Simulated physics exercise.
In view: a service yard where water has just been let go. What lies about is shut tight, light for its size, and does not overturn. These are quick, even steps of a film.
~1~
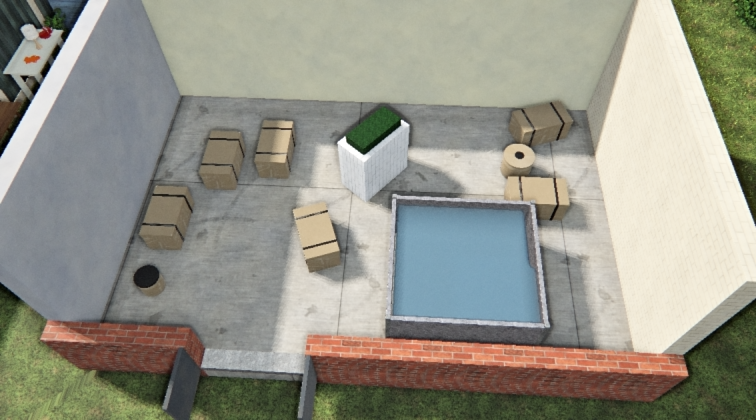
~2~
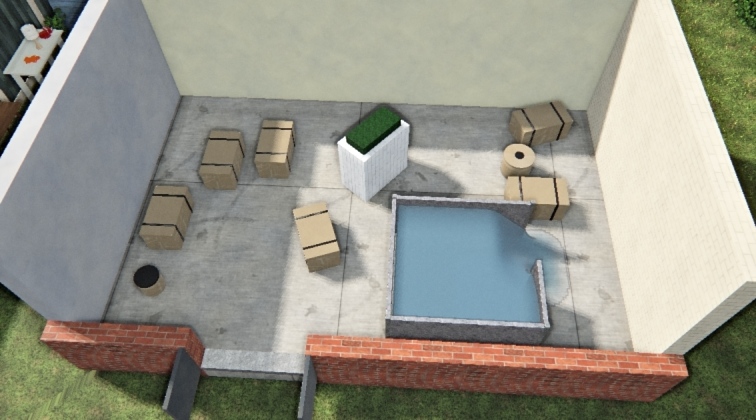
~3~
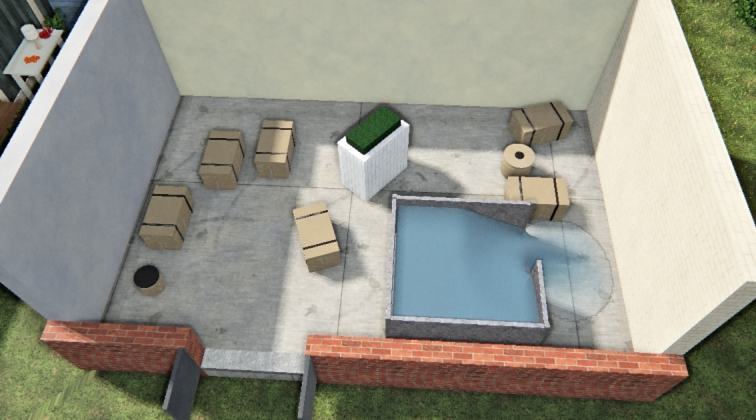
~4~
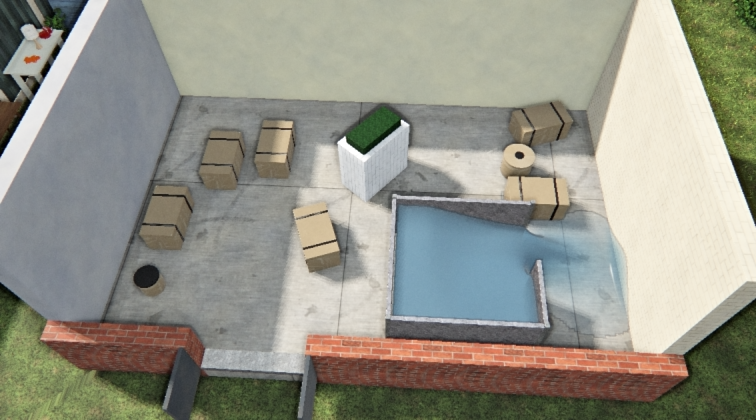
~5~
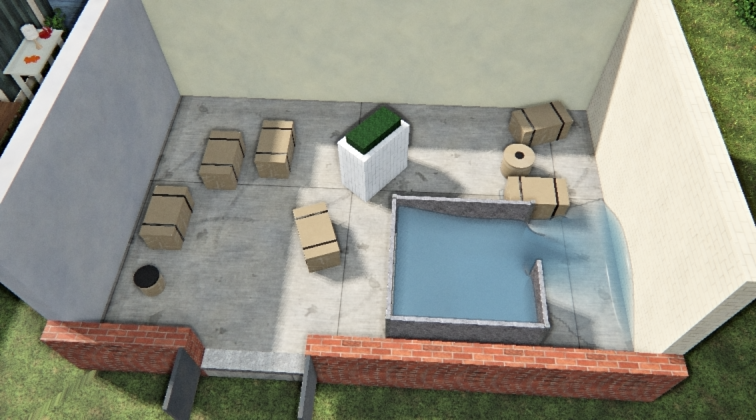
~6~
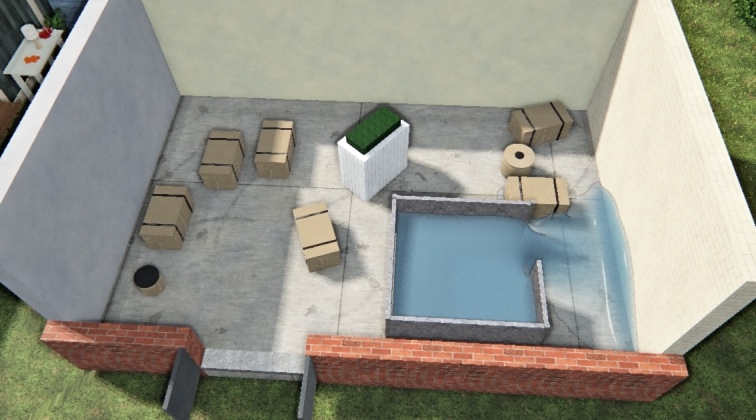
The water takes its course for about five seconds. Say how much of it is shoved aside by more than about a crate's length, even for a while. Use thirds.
It is less than a third.
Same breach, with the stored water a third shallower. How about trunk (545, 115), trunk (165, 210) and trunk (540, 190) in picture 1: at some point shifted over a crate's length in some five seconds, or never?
In that order: That far or more, never so far, never so far.
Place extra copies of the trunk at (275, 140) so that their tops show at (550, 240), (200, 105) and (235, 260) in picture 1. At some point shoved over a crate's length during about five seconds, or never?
In that order: Shifted that much, short of that, under that.
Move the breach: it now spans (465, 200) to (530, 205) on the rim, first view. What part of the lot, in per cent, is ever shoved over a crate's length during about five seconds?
About 20 per cent.
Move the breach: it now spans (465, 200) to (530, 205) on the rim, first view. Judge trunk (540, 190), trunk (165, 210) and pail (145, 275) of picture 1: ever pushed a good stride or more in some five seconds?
One after the other: That far or more, less than that, never so far.
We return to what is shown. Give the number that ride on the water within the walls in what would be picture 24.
It comes to 0.
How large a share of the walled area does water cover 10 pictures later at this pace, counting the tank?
Close to 35 %.
A moment on, 0 of 8 are well off their spots; 0 afloat.
Next, 0 of 8 are well off their spots; 0 afloat.
Later, 1 of 8 are well off their spots; 0 afloat.
In the end, 1 of 8 are well off their spots, and 1 have been at some point; 0 afloat.
